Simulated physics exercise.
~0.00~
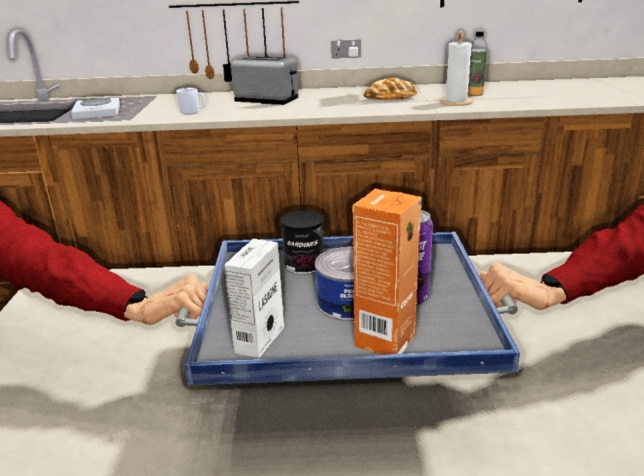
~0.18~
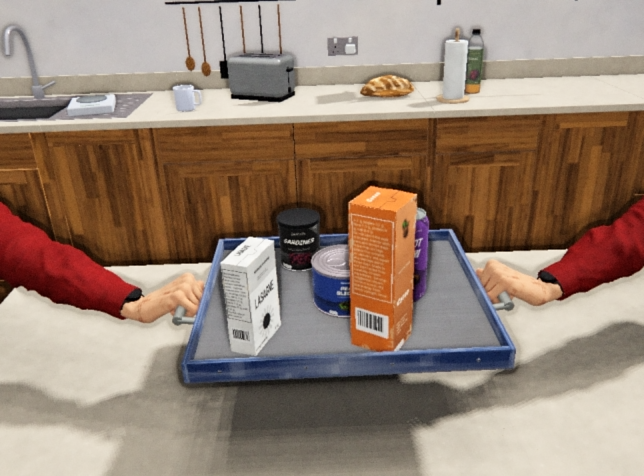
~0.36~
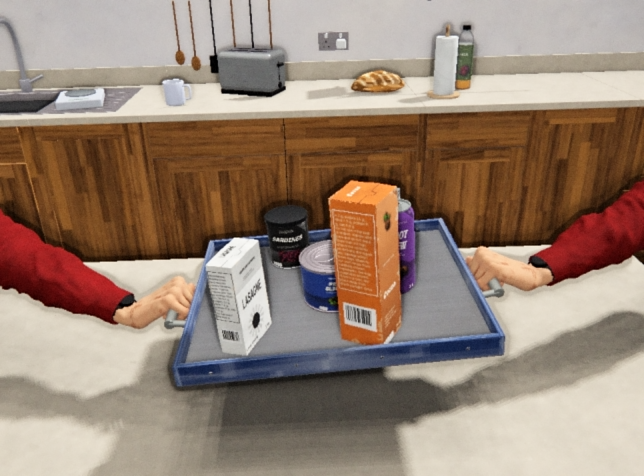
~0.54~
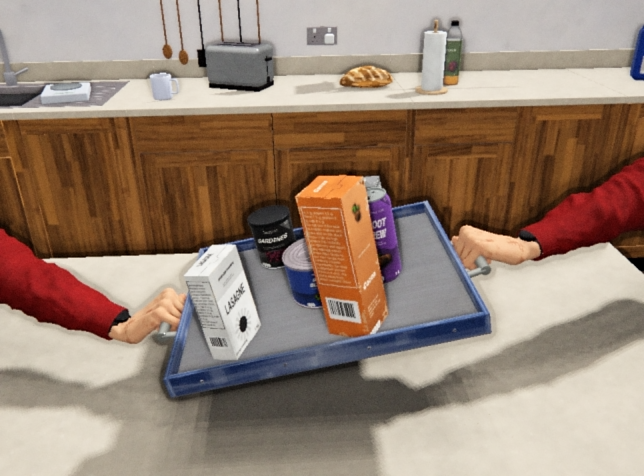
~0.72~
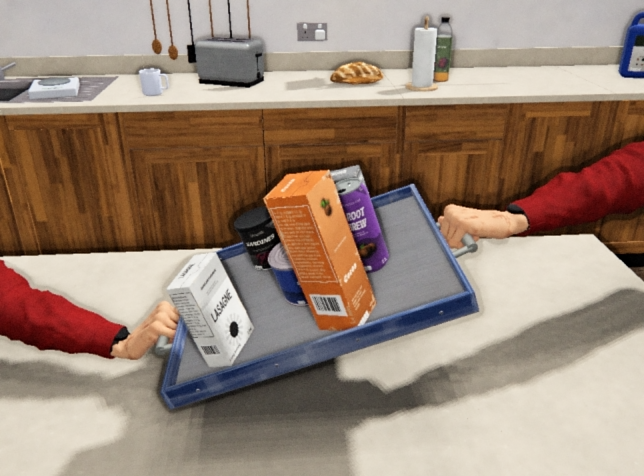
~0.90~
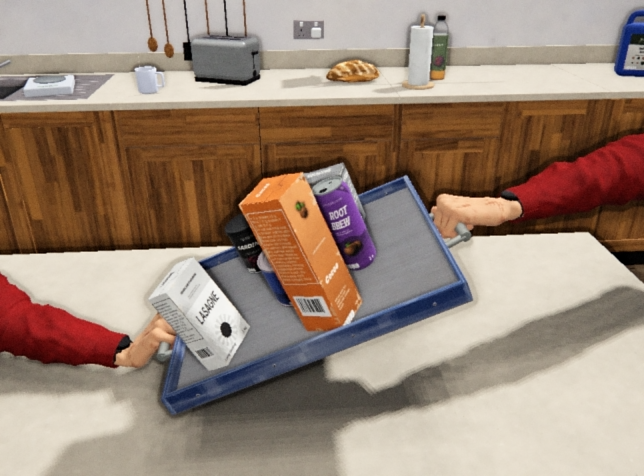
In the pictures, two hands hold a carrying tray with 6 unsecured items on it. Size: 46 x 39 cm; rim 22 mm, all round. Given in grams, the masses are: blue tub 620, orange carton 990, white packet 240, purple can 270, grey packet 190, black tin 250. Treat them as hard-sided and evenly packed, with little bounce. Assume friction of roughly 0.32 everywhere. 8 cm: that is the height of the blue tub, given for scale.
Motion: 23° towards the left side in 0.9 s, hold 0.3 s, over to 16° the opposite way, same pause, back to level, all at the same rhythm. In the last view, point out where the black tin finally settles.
(202, 228).
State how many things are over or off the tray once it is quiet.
In total, 2.
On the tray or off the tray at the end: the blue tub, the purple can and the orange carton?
Once it all settles, the blue tub stays on its surface, the purple can stays on its surface and the orange carton leaves its surface.
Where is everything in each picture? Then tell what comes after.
The first picture shows tray level; black tin (303, 242); blue tub (350, 283).
The second picture shows tray level; white packet (253, 296).
The third picture shows tray at 4°, left edge down; blue tub (335, 275).
The fourth picture shows tray at 11°, left edge down; orange carton (345, 260); white packet (225, 302).
The fifth picture shows tray at 19°, left edge down; purple can (360, 227).
The sixth picture shows tray at 22°, left edge down.
After 1.20 s, tray at 23°, left edge down; white packet now off the tray; black tin slid 9 cm near (219, 257); orange carton slid 12 cm.
After 1.60 s, tray at 14°, left edge down; orange carton now off the tray; black tin slid 12 cm near (202, 251); purple can slid 19 cm.
After 2.30 s, tray at 16°, right edge down; black tin slid 12 cm near (211, 203); purple can slid 19 cm; grey packet slid 20 cm.
At rest (3.9 s), off the tray, orange carton and white packet; not toppled but over 5 cm from the start, blue tub, purple can, grey packet and black tin. In the last view, black tin near (203, 228).
